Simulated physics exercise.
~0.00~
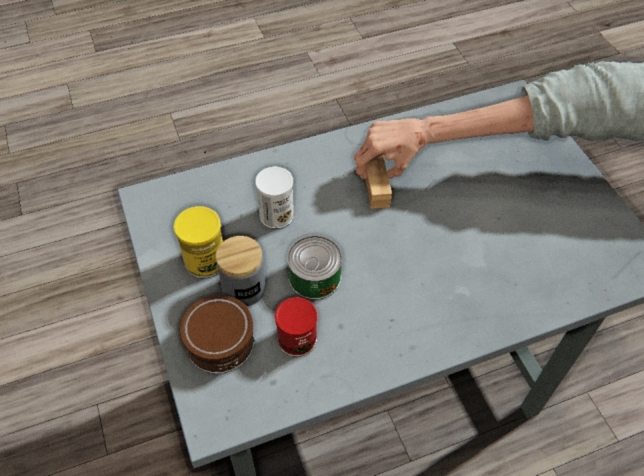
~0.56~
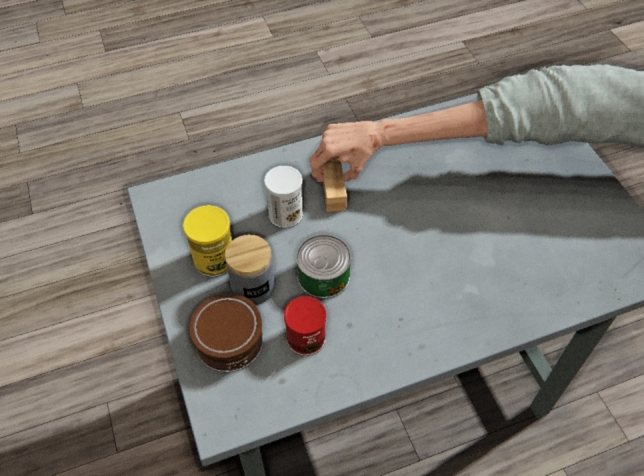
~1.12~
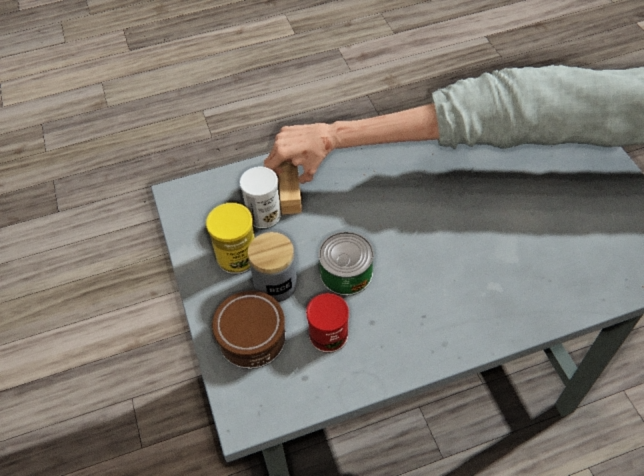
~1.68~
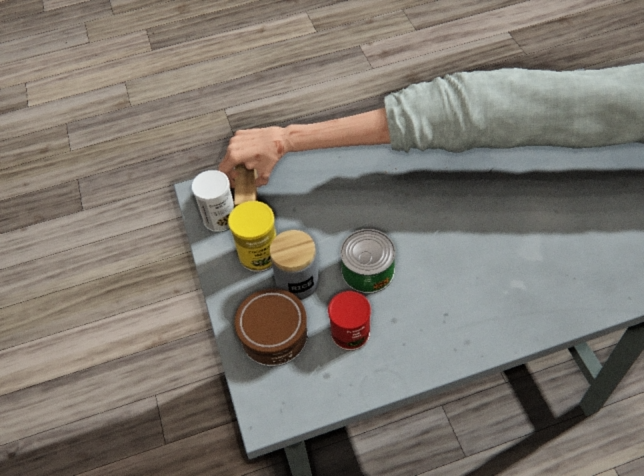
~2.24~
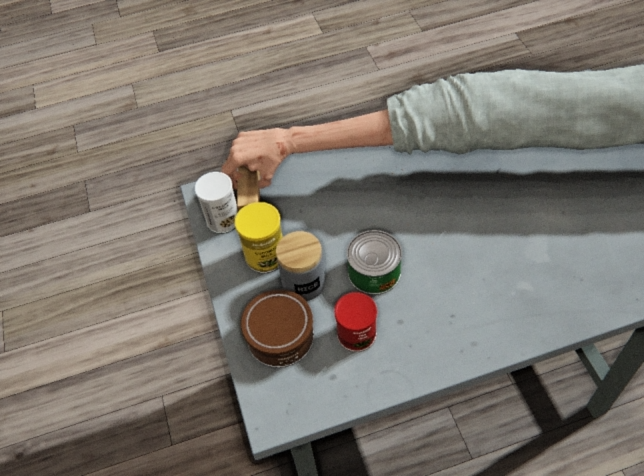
On a grey tabletop, a hand slides a wooden block left, pushing an upright white tin to the corner beside five still containers.
